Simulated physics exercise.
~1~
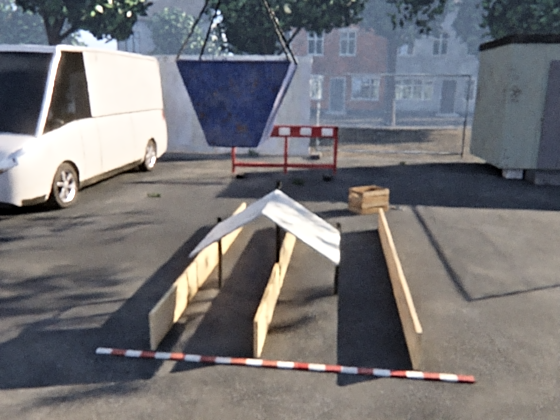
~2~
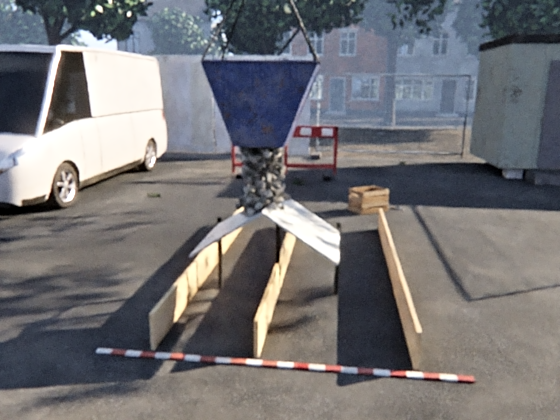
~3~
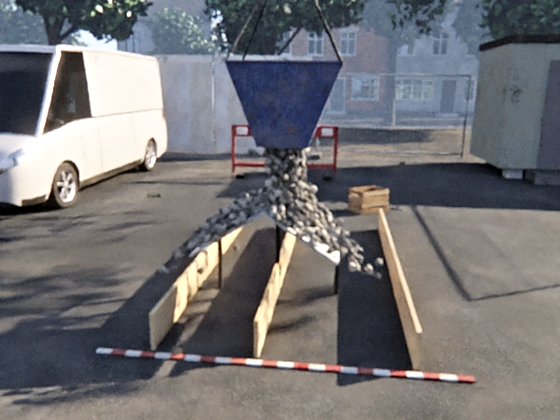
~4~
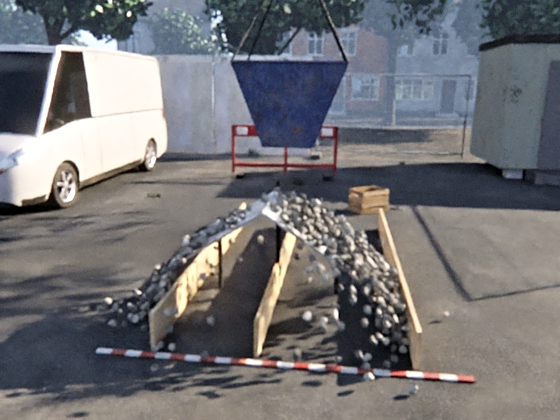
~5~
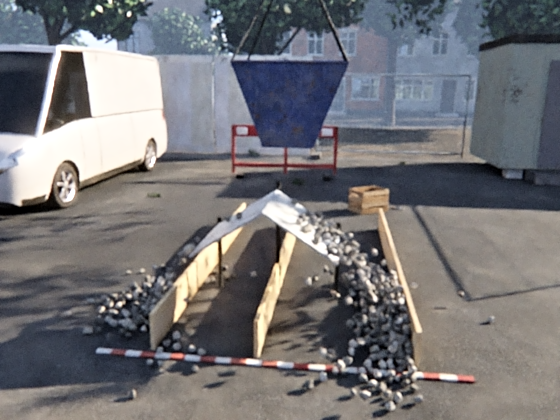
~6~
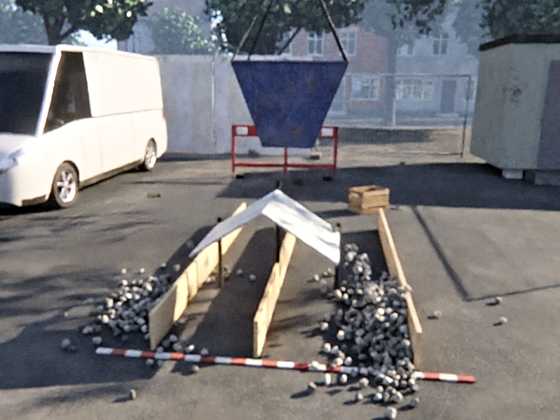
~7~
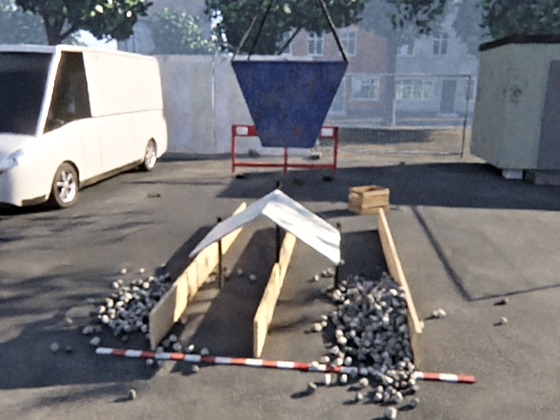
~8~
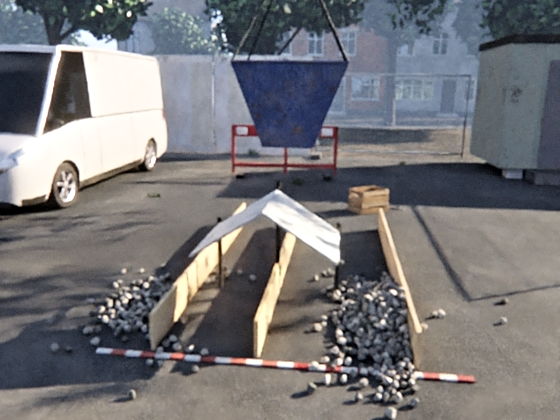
Blue skip moving right and dropping grey stones onto a steel ridge, most sliding into the right bay, some landing far left.
